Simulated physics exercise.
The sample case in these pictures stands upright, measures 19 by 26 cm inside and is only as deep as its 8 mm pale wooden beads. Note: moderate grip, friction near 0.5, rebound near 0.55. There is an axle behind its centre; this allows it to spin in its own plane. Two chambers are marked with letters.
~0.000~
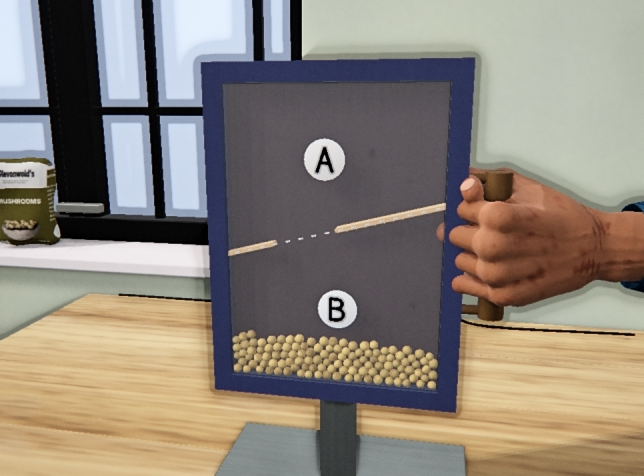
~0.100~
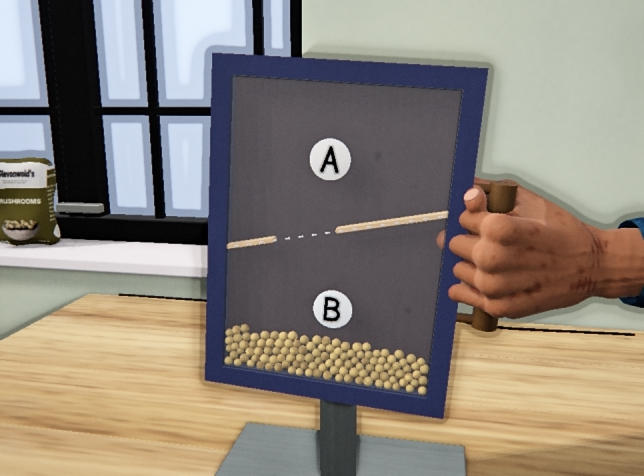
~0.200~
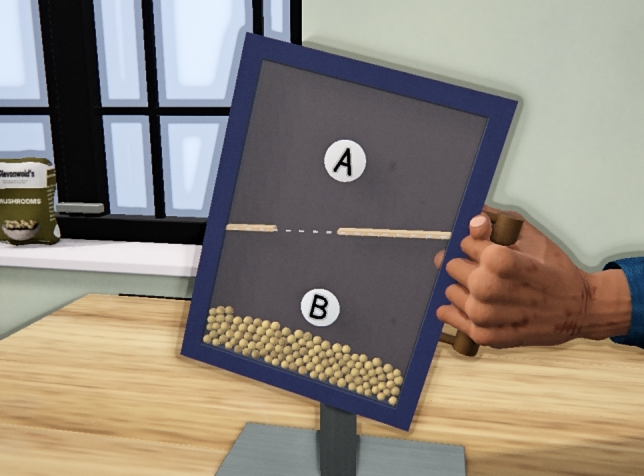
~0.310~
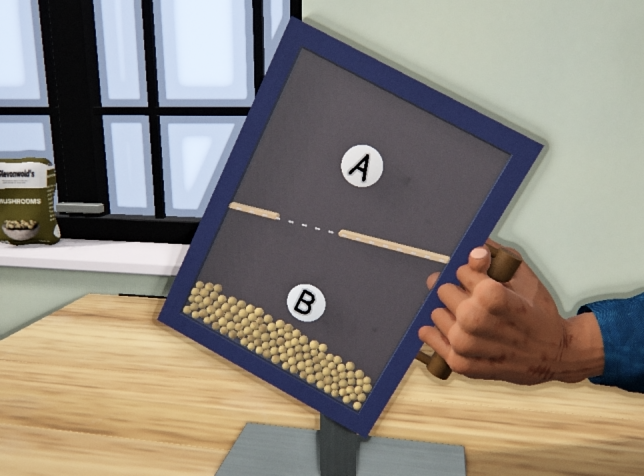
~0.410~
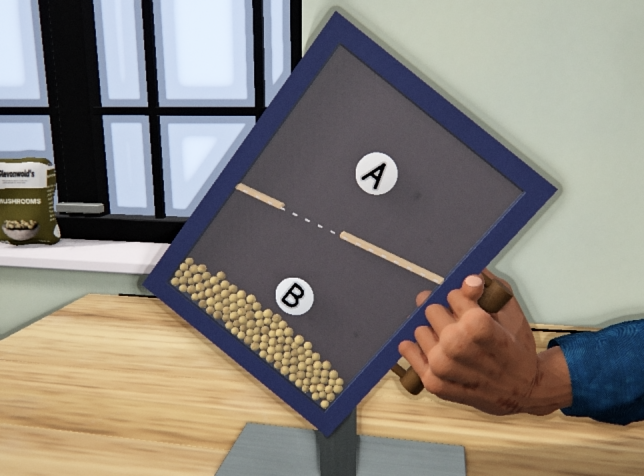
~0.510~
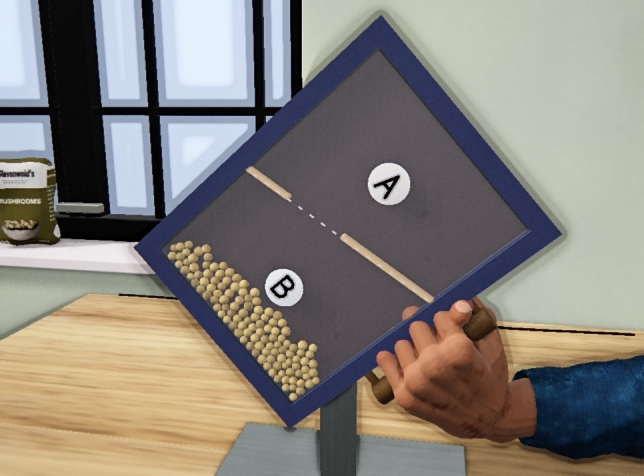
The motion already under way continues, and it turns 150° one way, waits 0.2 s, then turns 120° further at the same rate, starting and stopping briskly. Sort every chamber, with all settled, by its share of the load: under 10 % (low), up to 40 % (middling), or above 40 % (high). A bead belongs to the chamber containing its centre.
A: Above 40 %; B: Up to 40 %.
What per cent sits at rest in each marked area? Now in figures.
Reading: Chamber A = 70; chamber B = 30.
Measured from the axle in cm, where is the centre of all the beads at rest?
Left: About 3 cm; below: About 8 cm.
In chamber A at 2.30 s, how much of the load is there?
It works out at roughly 20 %.
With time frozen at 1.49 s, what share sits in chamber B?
Roughly 100 %.
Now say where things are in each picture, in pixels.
Level; about 120 beads; load centre (332, 360); top bead (251, 334); A (324, 160), B (337, 309), in the first picture.
Turned 4° clockwise; load centre (324, 359); top bead (245, 328), in the second picture.
Turned 14° clockwise; load centre (302, 354); top bead (229, 310); wall ends (226, 227) to (273, 229), (340, 231) to (453, 236), in the third picture.
Turned 27° clockwise; load centre (279, 344); top bead (200, 285), in the fourth picture.
Turned 38° clockwise; load centre (261, 332); top bead (189, 262), in the fifth picture.
Turned 49° clockwise; load centre (251, 321); top bead (189, 245); A (389, 184), B (284, 288), in the sixth picture.
After 1.49 s, it stands 150° clockwise; the beads' middle is 8 cm left of and level with the centre; B 100 %.
After 2.30 s, it has come round 210° clockwise; the beads' middle is 1 cm left of and level with the centre; A 20 %, B 80 %.
After 2.91 s, it has come round 270° clockwise; the beads' middle is 3 cm left of and 8 cm below the centre; A 70 %, B 30 %.
At rest by 3.5 s, it has come round 270° clockwise; A 70 %, B 30 %.
